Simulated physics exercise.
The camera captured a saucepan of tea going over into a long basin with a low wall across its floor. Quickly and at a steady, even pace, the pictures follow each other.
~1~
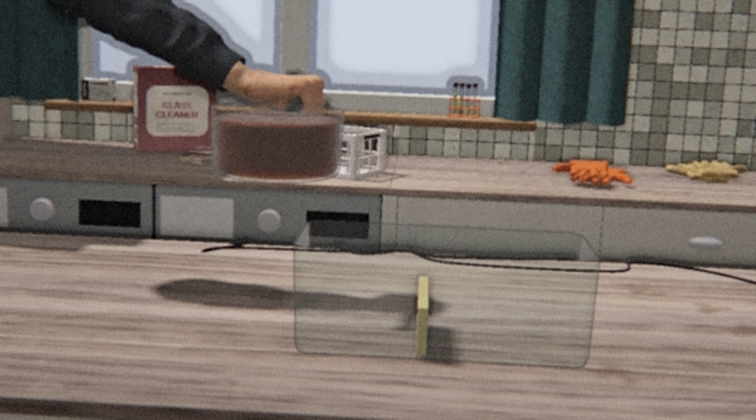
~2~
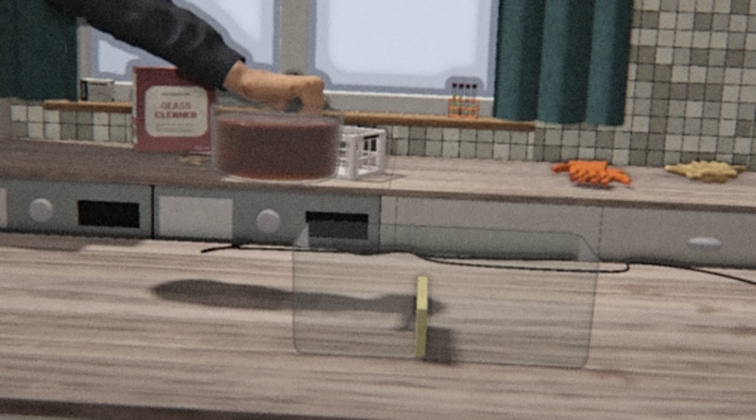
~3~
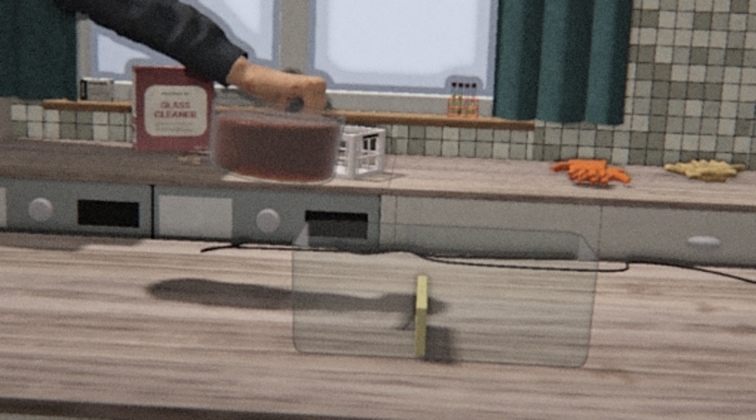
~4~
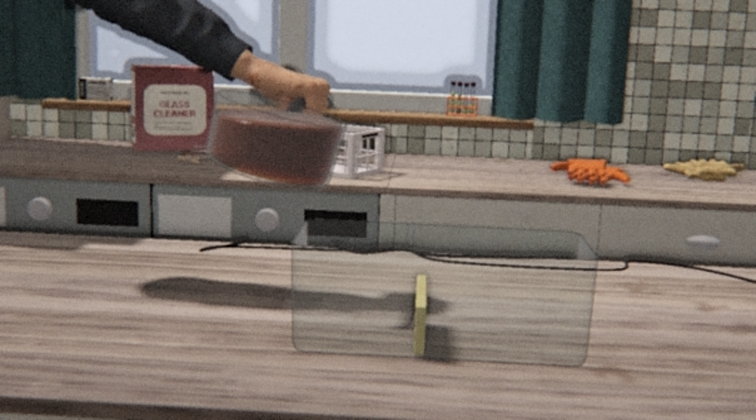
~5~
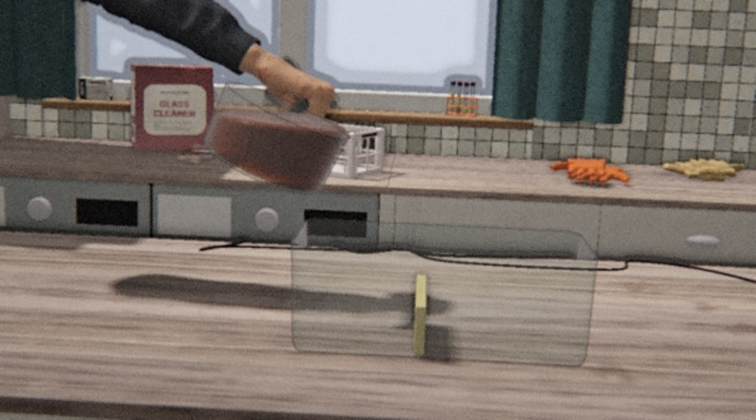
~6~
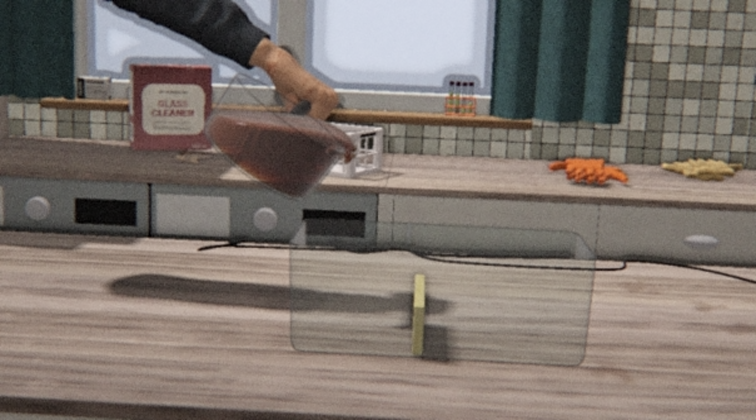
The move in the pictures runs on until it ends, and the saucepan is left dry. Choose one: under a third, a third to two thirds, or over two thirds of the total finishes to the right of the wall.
Under a third finishes to the right of the wall.
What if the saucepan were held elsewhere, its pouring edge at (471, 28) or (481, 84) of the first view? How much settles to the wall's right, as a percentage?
Estimate: 85 per cent, then 90 per cent.
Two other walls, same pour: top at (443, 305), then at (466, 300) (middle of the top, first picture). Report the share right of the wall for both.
Try one about 20 %, try two about 15 %.
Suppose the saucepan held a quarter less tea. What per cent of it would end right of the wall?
It comes to near 10 per cent.
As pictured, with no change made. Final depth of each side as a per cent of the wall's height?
Left side 80 percent, right side 10 percent.
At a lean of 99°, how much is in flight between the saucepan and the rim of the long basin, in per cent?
I'd put it near 30 per cent.
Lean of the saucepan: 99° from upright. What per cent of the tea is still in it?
Roughly 20 %.
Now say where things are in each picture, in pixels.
Tilt 0°; pouring edge (343, 113); surface from (216, 116) to (341, 122); the long basin's rim runs from (301, 234) to (591, 249); the wall's top is at (424, 293), in the first frame.
Tilt 2°; pouring edge (343, 116); surface from (216, 116) to (341, 123), in the second frame.
Tilt 6°; pouring edge (344, 120); surface from (217, 114) to (342, 125), in the third frame.
Tilt 13°; pouring edge (345, 128); surface from (218, 113) to (344, 125), in the fourth frame.
Tilt 23°; pouring edge (346, 140); surface from (217, 114) to (346, 136); 2 per cent is over the edge, in the fifth frame.
Tilt 34°; pouring edge (343, 153); surface from (214, 113) to (341, 142); 6 per cent is over the edge, in the sixth frame.
A moment on, the saucepan is tipped on its side and 22 per cent is still to pour, 50 is left of the wall and 0 right of it.
Next, the saucepan is tipped right over and 3 per cent is still to pour, 85 is left of the wall and 2 right of it.
Then the saucepan is tipped right over and 0 per cent is still to pour, 87 is left of the wall and 9 right of it.
Later the saucepan is tipped right over and 0 per cent is still to pour, 87 is left of the wall and 9 right of it.
In the end 85 per cent lies left of the wall, 11 right of it and 4 outside.
